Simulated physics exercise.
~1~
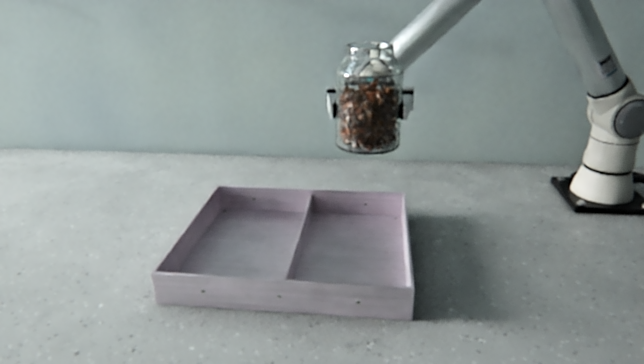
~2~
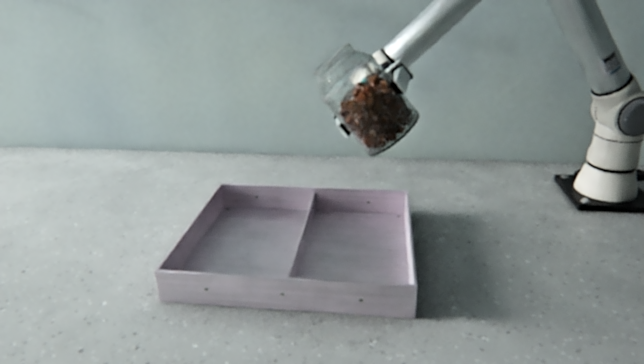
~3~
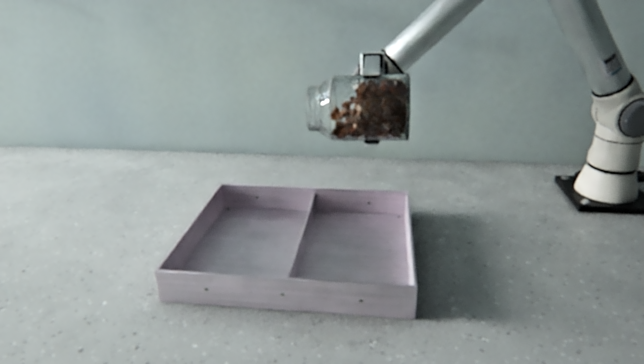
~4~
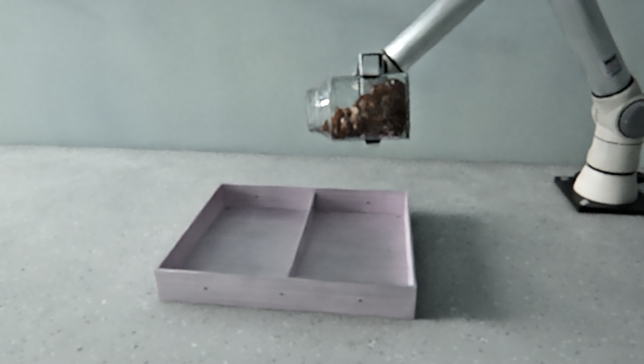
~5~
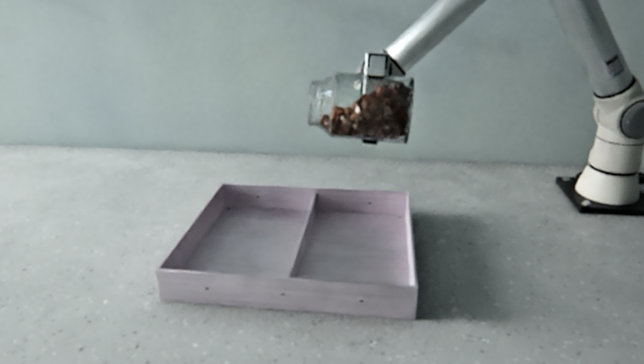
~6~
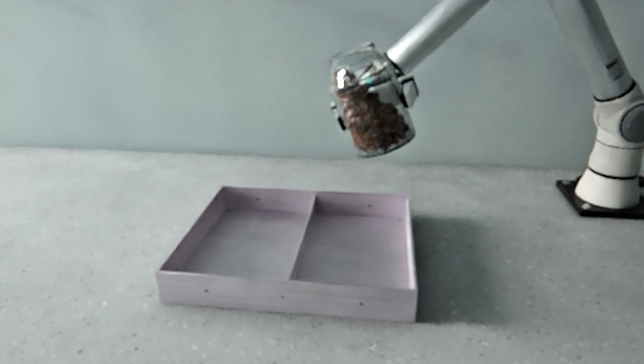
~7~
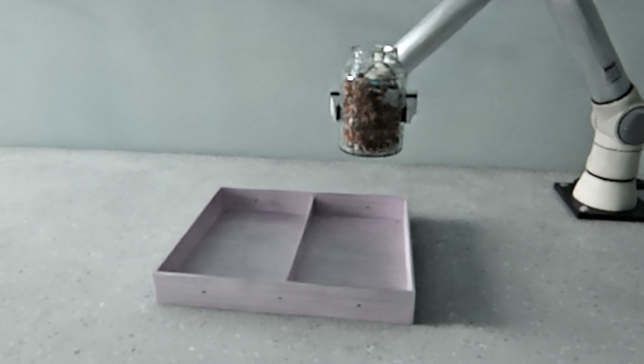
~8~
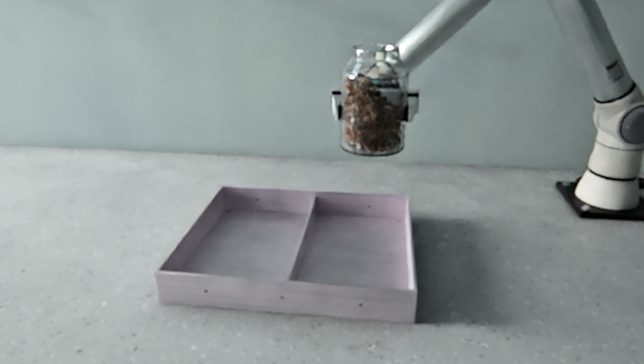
Above a divided tray, a robot arm tips a jar of brown pellets left, then rights it still full.
